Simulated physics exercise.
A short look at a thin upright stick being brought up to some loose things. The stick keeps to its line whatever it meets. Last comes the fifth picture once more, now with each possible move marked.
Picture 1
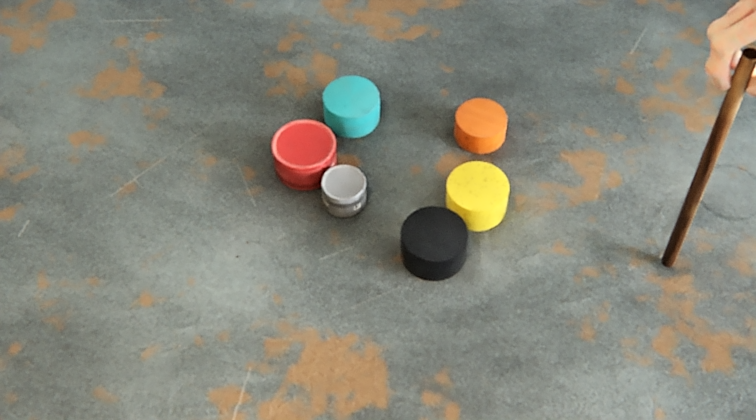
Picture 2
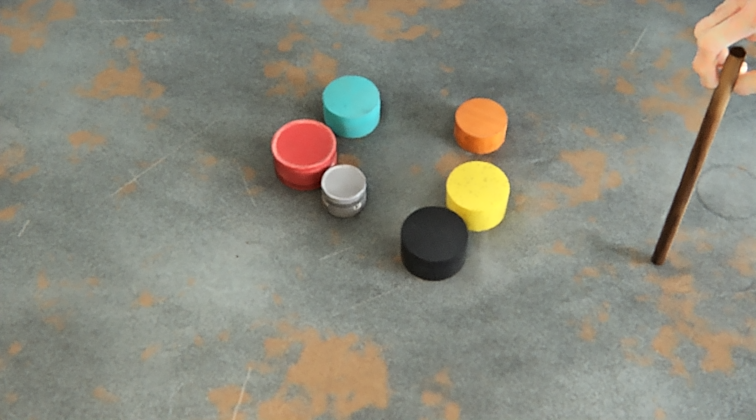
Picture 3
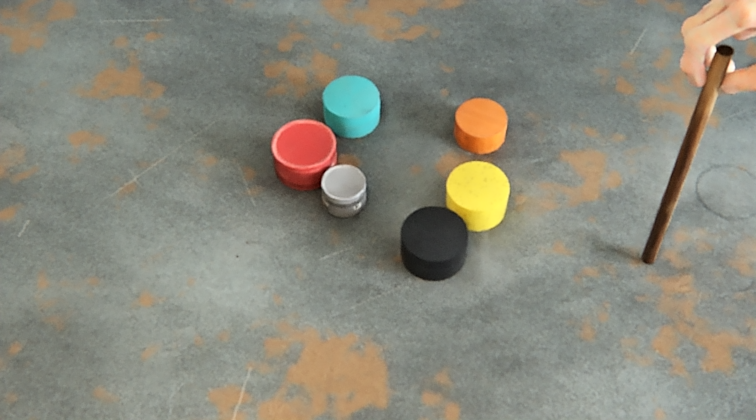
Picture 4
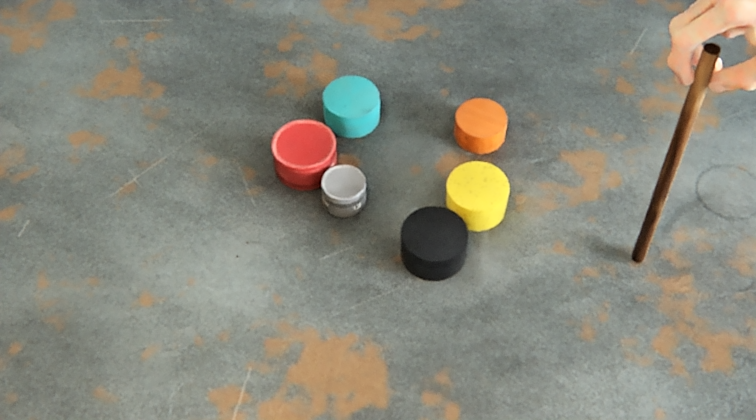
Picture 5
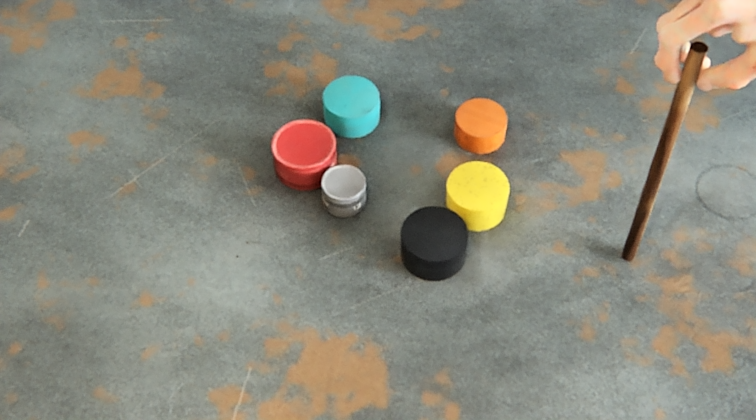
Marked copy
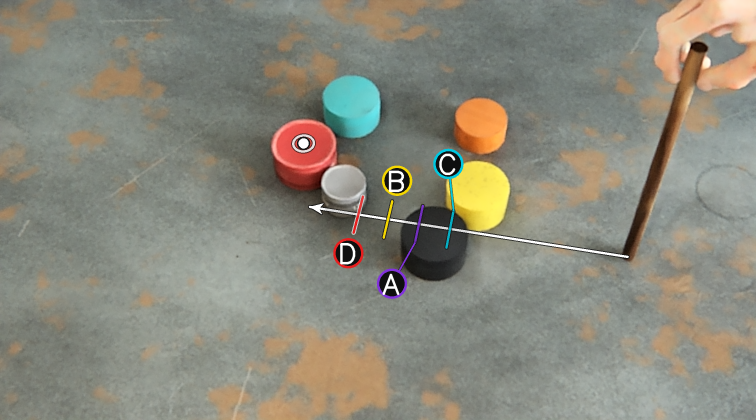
At the start, a hand at the upper right holds a thin dark stick upright, well to the right of six round containers in red, turquoise, grey, orange, yellow and black. The hand then moves the stick a short way left in small, steady shifts, while the containers stay still.
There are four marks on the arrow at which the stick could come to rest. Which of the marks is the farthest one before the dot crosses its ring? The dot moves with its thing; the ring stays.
No farther than D.
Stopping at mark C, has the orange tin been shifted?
By then, no.
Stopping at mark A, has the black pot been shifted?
Yes.
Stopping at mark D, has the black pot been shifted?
Yes.
On the copy, A at (419, 224); B at (388, 220); C at (450, 229); D at (358, 215); the arrow from (628, 257) to (309, 207); the white dot at (303, 144).
On D. First, foot of the stick (528, 243).
Then, foot of the stick (432, 227); black pot (422, 249); yellow pot (473, 193).
Finally, foot of the stick (358, 216); black pot (421, 248); yellow pot (473, 193); the dot is still in its ring.
By contrast, A keeps the dot in but is short; B keeps the dot in but is short; C keeps the dot in but is short.
